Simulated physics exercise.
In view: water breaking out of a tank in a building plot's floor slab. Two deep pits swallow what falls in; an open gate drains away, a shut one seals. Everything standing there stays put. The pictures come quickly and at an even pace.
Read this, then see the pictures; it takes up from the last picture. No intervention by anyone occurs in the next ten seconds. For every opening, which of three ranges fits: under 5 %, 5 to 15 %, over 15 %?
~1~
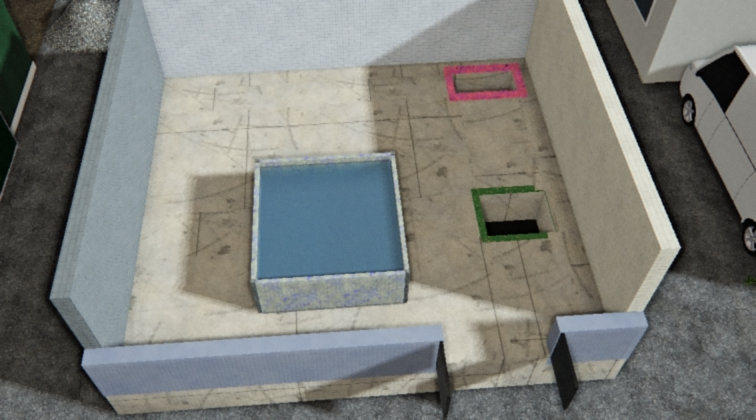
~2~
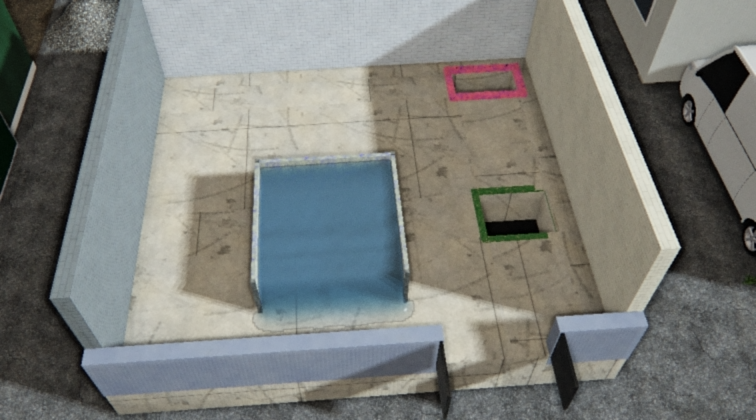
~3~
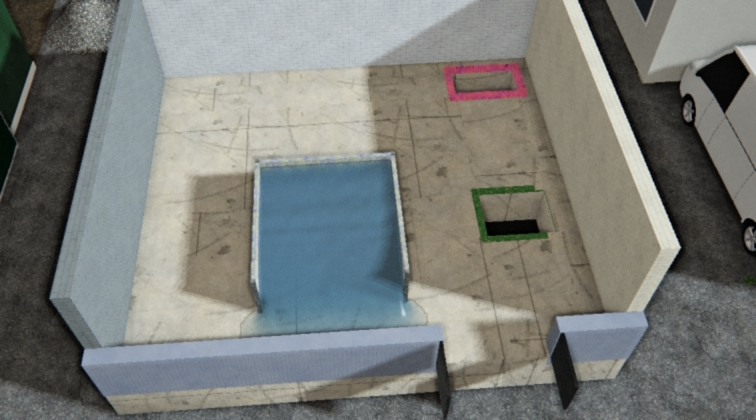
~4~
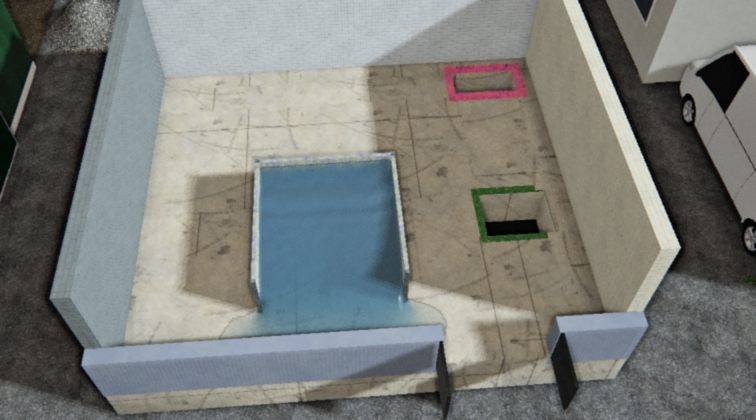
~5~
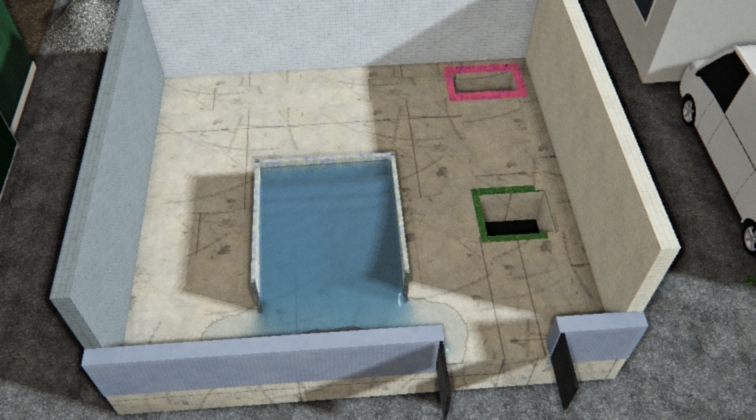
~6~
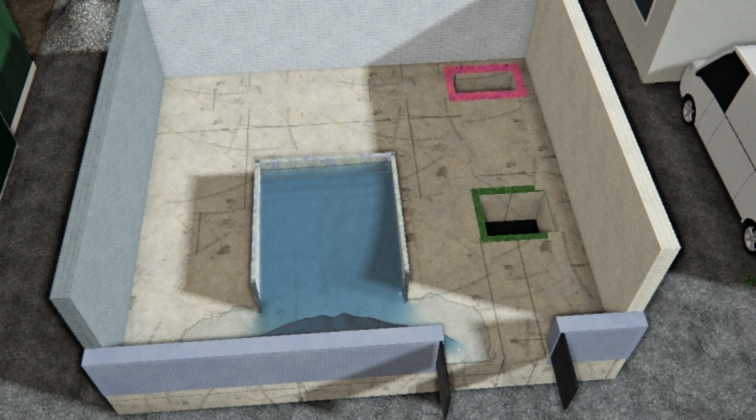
As I see it, the gate ends up with a moderate portion - five to fifteen per cent, the pink pit ends up with a tiny portion - beneath five per cent, the green pit ends up with a large portion - topping fifteen per cent.
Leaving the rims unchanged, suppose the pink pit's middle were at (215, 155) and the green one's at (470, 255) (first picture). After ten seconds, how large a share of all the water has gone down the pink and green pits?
The pink pit takes 8 per cent, and the green pit takes 8 per cent.
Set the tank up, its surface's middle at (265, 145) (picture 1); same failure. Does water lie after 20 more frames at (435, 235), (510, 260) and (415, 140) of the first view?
So, first one got wet, second one got wet, third one stays dry.
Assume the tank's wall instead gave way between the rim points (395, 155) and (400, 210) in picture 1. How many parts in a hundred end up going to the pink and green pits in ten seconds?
Estimates in per cent: Pink 6, green 40.
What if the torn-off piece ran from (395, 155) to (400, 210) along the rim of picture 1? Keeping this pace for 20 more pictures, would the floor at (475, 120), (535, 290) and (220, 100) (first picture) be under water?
Going point by point: Waterlogged, waterlogged, left unwetted.
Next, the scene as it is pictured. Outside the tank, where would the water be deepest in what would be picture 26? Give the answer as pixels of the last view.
Pointing at (120, 372).
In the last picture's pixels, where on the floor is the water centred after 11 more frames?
Roughly (320, 289).
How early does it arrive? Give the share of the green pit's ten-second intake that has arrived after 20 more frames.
I get 25 per cent.
A moment on, water covers 20 % of the floor; the gate 1 %, the pink pit 0 %, the green pit 0 %.
Next, water covers 30 % of the floor; the gate 3 %, the pink pit 0 %, the green pit 1 %.
Then, water covers 55 % of the floor; the gate 6 %, the pink pit 0 %, the green pit 4 %.
Later, water covers 75 % of the floor; the gate 9 %, the pink pit 0 %, the green pit 11 %.
In the end, water covers 95 % of the floor; the gate 11 %, the pink pit 0 %, the green pit 17 %.
